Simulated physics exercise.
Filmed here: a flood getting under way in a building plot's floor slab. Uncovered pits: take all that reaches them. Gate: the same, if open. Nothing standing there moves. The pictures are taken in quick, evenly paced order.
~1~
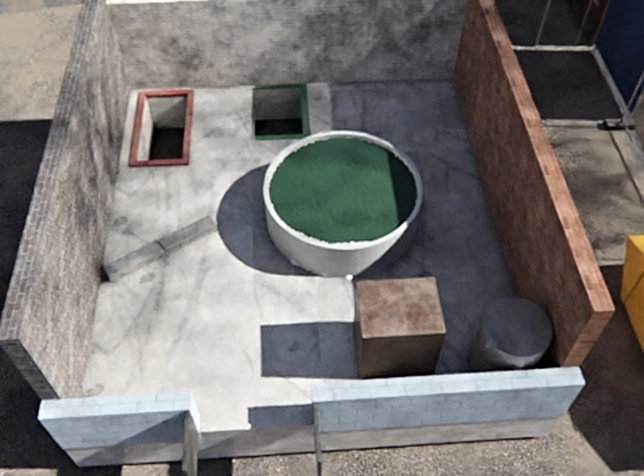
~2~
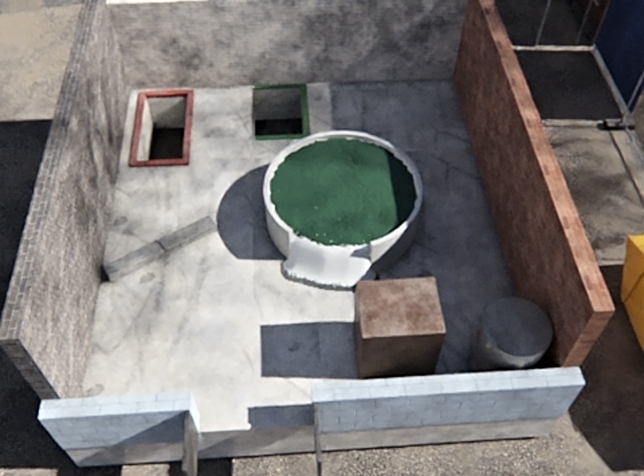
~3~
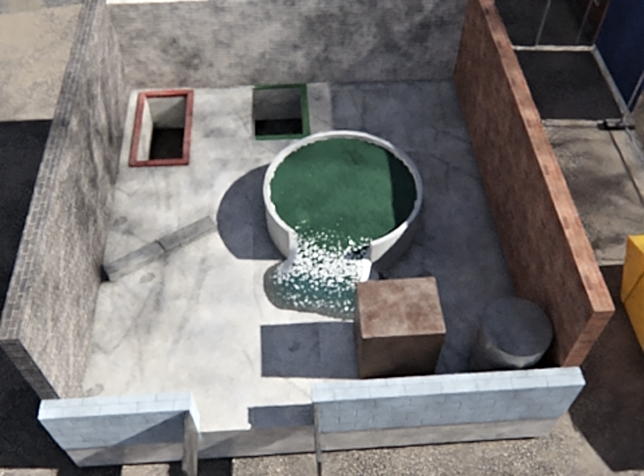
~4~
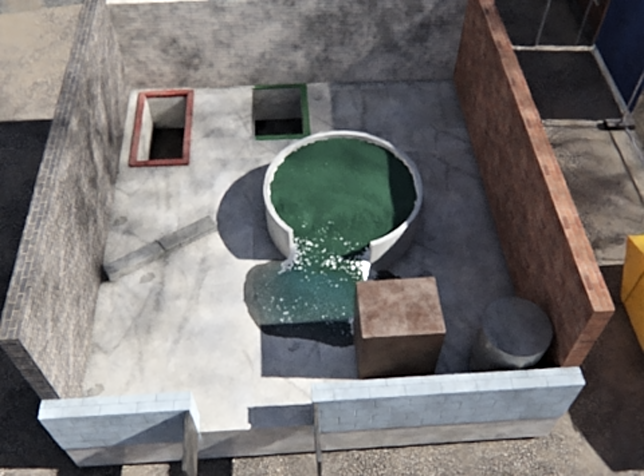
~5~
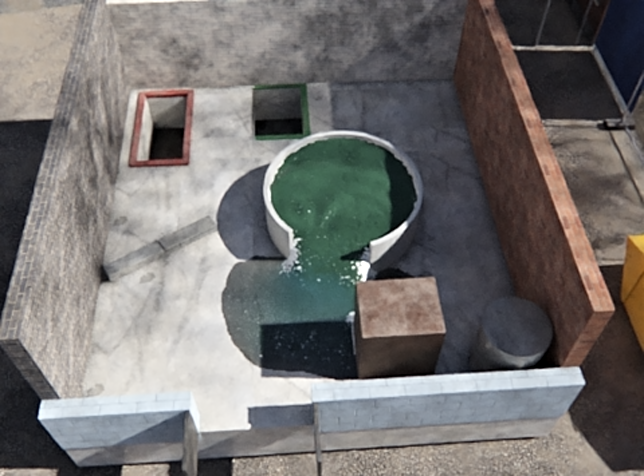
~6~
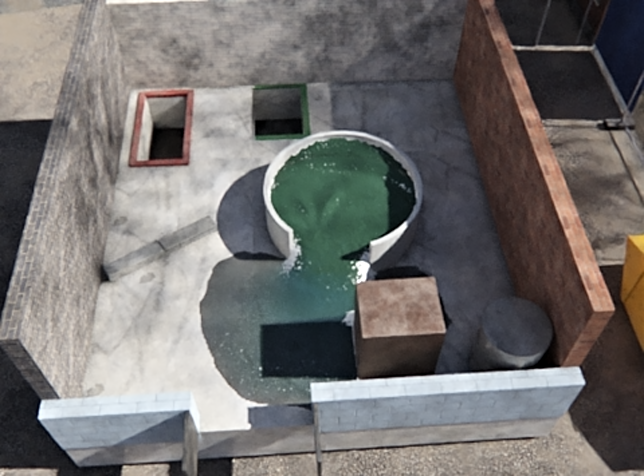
Green water bursts through the near side of a round white tank in a walled concrete yard, seen from high above by a still camera, first as a pale sheet, then flecked with white. Behind the tank are a red-framed pit and a green-framed one, with a brown block and grey cylinder front right. The pool spreads forward and left, past the block, to the low pale-blue front wall.
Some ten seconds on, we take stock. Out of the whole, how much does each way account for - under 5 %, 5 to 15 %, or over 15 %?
My prediction: The gate is a major outlet here - beyond fifteen per cent, the red pit is a minor outlet here - below five per cent, the green pit is a minor outlet here - below five per cent.
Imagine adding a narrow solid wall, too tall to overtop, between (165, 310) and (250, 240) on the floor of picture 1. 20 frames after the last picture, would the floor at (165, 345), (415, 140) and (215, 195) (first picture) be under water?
Result in the order given: Drowned, unaffected, unaffected.
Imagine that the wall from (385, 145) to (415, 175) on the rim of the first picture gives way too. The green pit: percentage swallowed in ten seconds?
Green: 35 %.
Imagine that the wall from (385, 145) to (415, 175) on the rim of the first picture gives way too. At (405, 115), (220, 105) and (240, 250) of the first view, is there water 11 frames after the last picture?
In the order asked: Sodden, out of reach, out of reach.
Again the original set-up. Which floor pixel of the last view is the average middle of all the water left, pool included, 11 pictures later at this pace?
It is around (331, 264).
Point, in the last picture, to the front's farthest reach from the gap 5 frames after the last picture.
About at (134, 418).
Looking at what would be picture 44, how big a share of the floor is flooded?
That comes to about 65 per cent.
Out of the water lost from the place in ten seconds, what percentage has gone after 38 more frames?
I'd say about 75 per cent.
A moment on, water covers 30 % of the floor; the gate 3 %, the red pit 0 %, the green pit 0 %.
Next, water covers 35 % of the floor; the gate 11 %, the red pit 0 %, the green pit 0 %.
Then, water covers 45 % of the floor; the gate 22 %, the red pit 0 %, the green pit 0 %.
Later, water covers 65 % of the floor; the gate 32 %, the red pit 0 %, the green pit 0 %.
In the end, water covers 85 % of the floor; the gate 40 %, the red pit 0 %, the green pit 3 %.
